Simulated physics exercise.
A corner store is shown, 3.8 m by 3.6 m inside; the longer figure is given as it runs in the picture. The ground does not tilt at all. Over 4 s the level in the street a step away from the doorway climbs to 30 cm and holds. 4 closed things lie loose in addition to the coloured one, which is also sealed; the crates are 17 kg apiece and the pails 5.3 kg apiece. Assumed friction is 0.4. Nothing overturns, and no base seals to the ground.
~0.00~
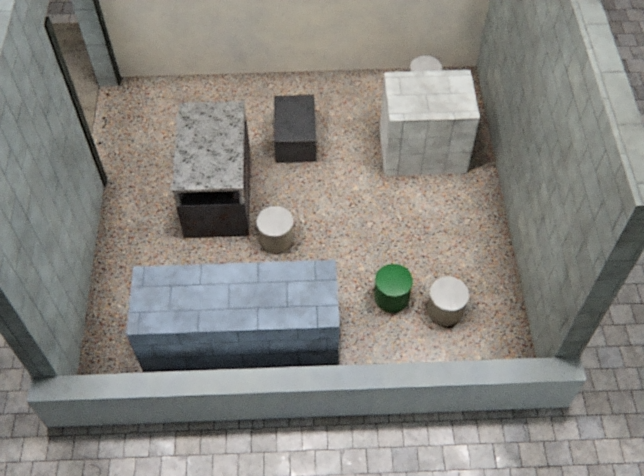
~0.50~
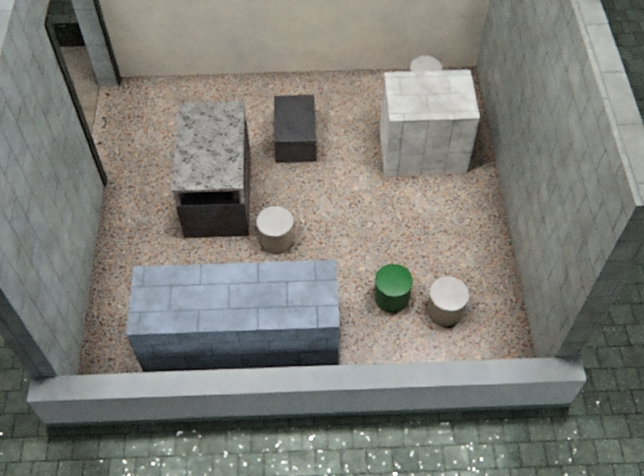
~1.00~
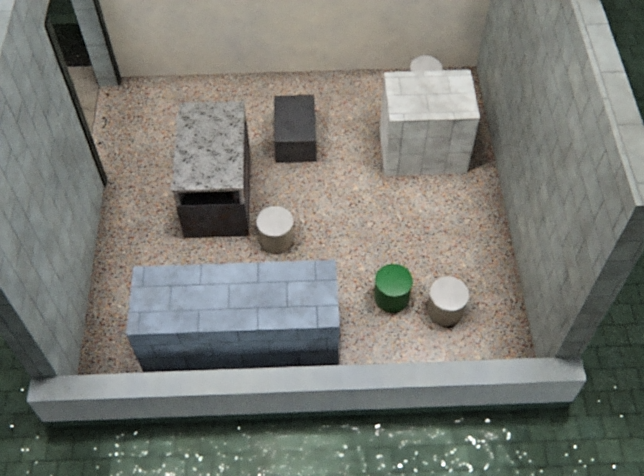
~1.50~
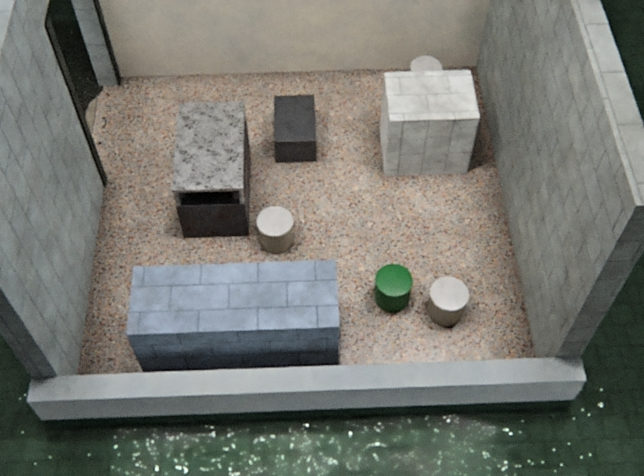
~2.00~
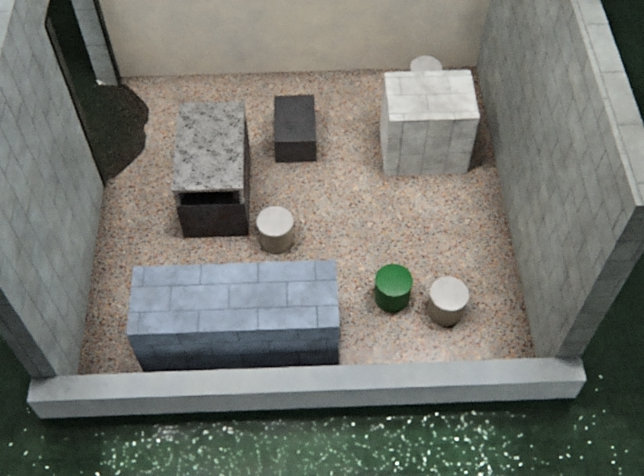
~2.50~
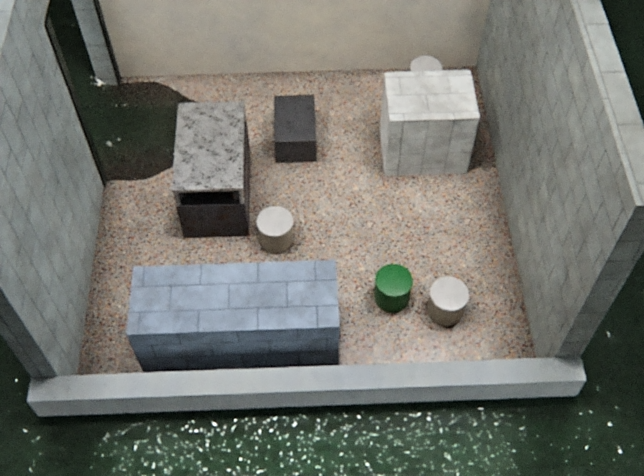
In a small walled store seen from above, dark water covered the paving outside, then came through the doorway at the upper left and spread across that corner, while the green pail and everything else stayed put.
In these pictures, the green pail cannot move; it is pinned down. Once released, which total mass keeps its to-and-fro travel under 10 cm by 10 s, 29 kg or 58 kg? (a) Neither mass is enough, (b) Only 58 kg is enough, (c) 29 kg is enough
29 kg is enough (c).
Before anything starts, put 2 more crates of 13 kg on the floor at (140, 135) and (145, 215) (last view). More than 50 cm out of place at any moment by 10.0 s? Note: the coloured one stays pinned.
Those two come out over the line and inside the line, in that order.
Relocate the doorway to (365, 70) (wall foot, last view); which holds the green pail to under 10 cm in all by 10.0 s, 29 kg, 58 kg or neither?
Under that setup, the light option succeeds.
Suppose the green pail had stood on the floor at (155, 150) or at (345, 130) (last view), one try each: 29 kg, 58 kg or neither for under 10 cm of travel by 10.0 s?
Heavier load only; heavier load only.
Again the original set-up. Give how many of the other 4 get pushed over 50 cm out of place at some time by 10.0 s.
The tally stands at 4.
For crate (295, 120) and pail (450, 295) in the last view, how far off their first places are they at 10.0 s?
Respectively 150 and 60 cm.
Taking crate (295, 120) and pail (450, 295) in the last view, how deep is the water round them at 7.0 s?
Some 5 cm at the first, some 7 cm at the second.
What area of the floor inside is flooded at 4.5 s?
About 6.5 m2.
After 3.5 s the green pail would be 0 cm from its start with 29 kg and 0 cm from its start with 58 kg; 0 cm of water round it then.
After 4.5 s the green pail would be 0 cm from its start with 29 kg and 0 cm from its start with 58 kg; 0 cm of water round it then.
After 7.0 s the green pail would be 0 cm from its start with 29 kg and 0 cm from its start with 58 kg; 6 cm of water round it then.
After 10.0 s the green pail would be 0 cm from its start with 29 kg and 0 cm from its start with 58 kg; 21 cm of water round it then.
